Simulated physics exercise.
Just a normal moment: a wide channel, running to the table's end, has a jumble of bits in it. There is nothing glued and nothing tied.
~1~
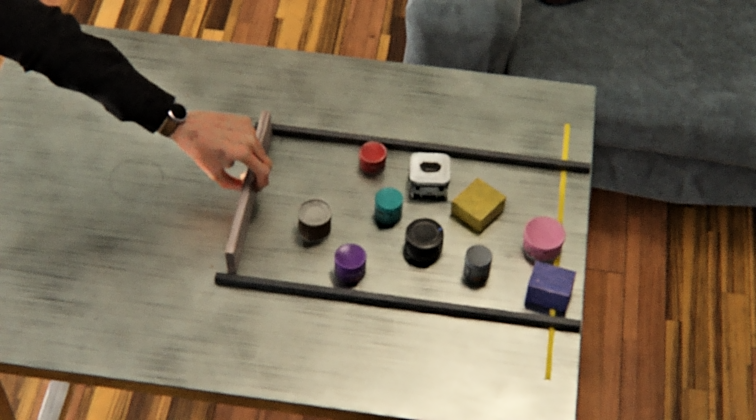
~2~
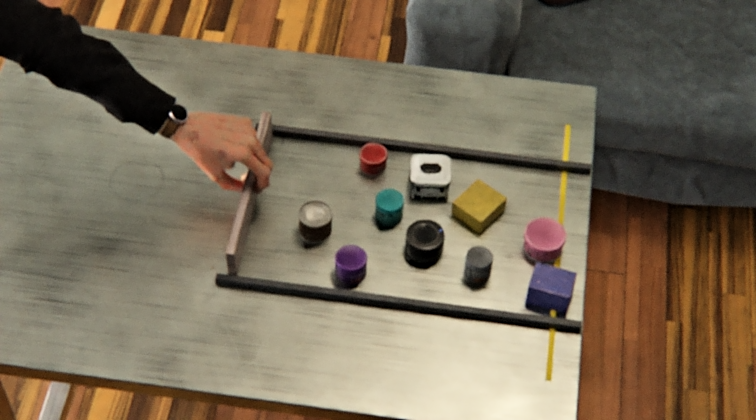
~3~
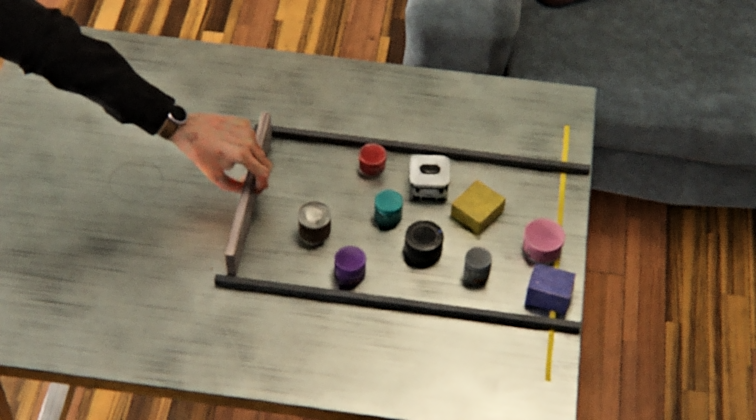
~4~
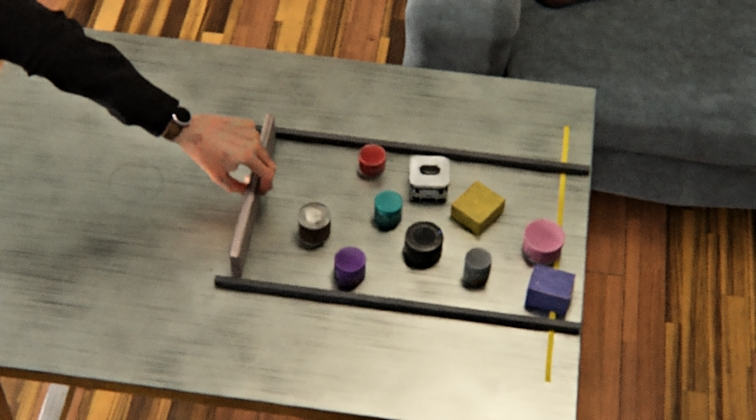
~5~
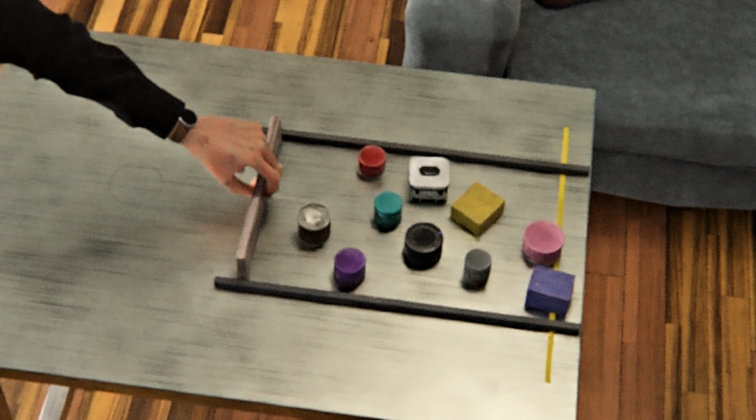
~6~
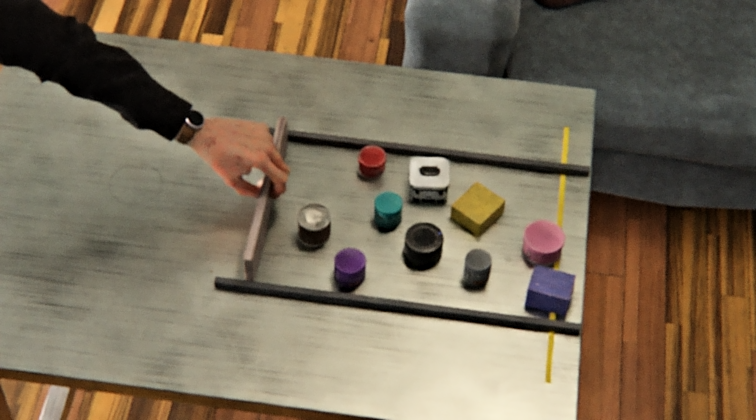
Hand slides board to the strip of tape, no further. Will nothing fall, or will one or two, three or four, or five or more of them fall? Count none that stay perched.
Pretty sure the pieces that leave the surface number five or more this time.
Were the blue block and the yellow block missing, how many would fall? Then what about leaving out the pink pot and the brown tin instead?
The first count is 3 and the second is 3.
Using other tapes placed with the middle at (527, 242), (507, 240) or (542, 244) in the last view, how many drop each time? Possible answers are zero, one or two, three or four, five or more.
One after another: 1 or 2; one to two; three to four.
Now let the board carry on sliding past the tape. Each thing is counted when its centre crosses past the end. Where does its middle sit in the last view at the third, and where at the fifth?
At (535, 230) for the third, at (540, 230) for the fifth.
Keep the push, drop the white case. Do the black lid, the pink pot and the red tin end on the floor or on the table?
Black lid: Over the edge. Pink pot: Over the edge. Red tin: Still there.
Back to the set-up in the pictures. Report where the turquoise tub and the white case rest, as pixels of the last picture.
Approximately (574, 232) for one, approximately (590, 203) for the other.
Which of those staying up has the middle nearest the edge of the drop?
The answer: The white case.
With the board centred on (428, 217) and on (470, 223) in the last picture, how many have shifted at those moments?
First 8 and then 9.
Early on, none off yet; blue block at rest near (550, 290); pink pot at rest near (543, 243); grey tub at rest near (478, 268).
A while later, none off yet; blue block at rest near (550, 290); pink pot at rest near (543, 243); grey tub travelled about its own width near (497, 276).
Further along, none off yet; blue block travelled about its own width near (580, 300); pink pot travelled about its own width near (589, 253); grey tub travelled well along near (546, 291).
Finally, the number that fall off is five or more; lost, black lid, yellow block, grey tub, pink pot and blue block.
